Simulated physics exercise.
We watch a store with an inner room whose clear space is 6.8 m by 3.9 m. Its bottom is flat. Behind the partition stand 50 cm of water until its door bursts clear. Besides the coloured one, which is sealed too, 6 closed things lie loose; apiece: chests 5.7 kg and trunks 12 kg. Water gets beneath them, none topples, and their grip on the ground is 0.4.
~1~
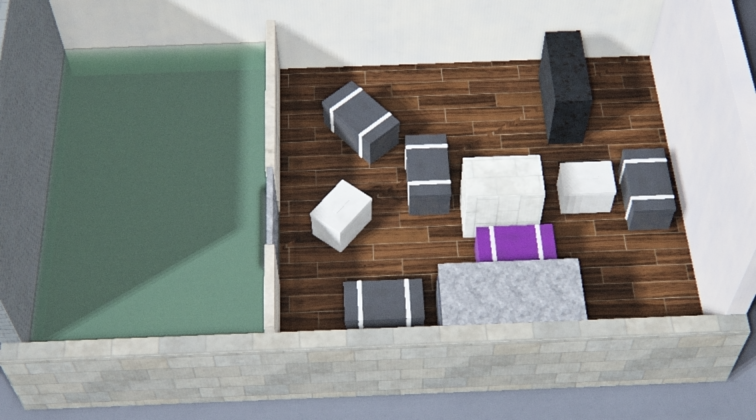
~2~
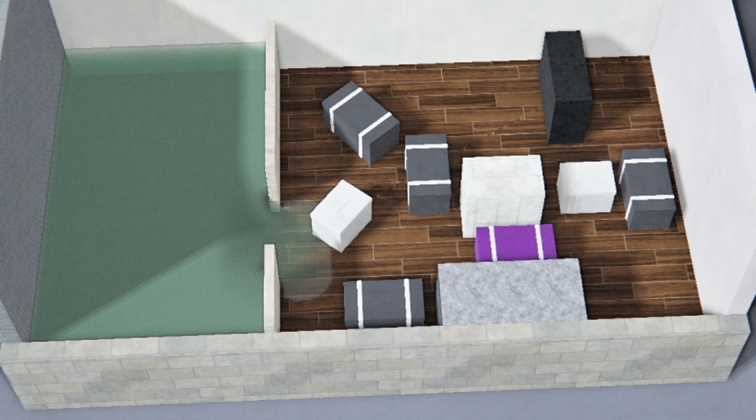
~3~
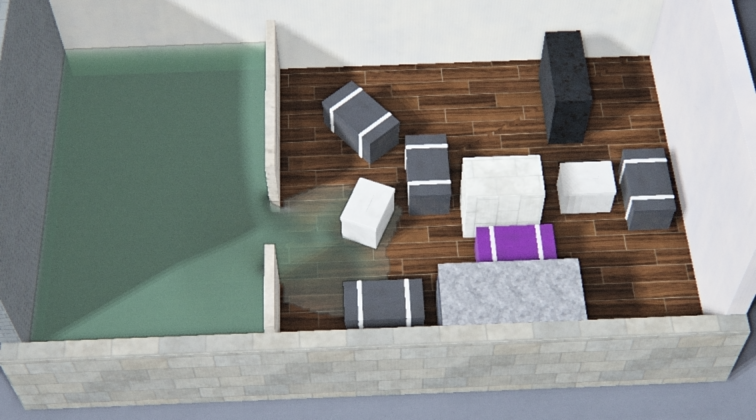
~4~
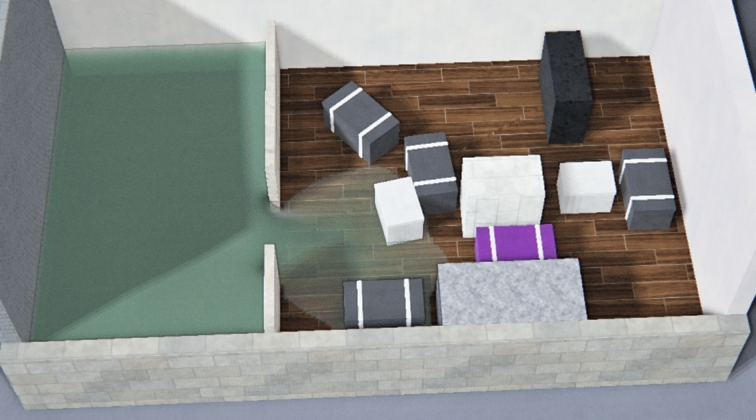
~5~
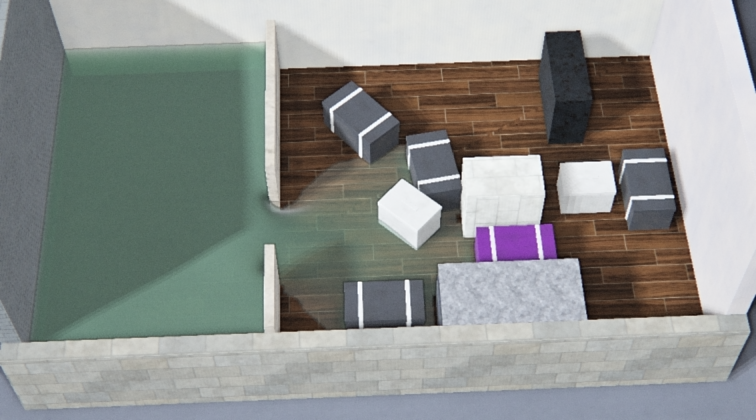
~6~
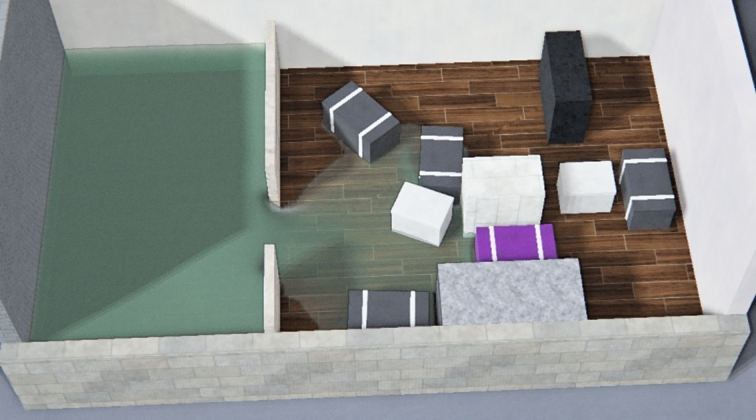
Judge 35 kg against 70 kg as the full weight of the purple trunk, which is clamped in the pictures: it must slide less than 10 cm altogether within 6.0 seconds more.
Verdict: Neither load is enough.
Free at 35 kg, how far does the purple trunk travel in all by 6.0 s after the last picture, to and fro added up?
Some 300 cm in all.
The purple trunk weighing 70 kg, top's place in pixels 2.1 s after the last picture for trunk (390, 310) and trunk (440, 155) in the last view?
Around (326, 292) and (507, 60).
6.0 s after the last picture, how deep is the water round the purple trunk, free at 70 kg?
Roughly 20 cm.
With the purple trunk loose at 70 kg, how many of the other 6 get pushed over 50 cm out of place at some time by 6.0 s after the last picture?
6 of them.
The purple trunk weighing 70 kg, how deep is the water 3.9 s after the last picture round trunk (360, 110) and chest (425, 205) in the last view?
Roughly 6 and 10 cm.
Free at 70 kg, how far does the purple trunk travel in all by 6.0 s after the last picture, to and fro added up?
Some 150 cm in all.
Then, 0.4 s after the last picture the purple trunk would be 28 cm from its start with 35 kg and 8 cm from its start with 70 kg; 13 cm of water round it then.
Then, 2.1 s after the last picture the purple trunk would be 154 cm from its start with 35 kg and 115 cm from its start with 70 kg; 8 cm of water round it then.
Then, 3.9 s after the last picture the purple trunk would be 175 cm from its start with 35 kg and 129 cm from its start with 70 kg; 14 cm of water round it then.
Then, 6.0 s after the last picture the purple trunk would be 159 cm from its start with 35 kg and 166 cm from its start with 70 kg; 20 cm of water round it then.
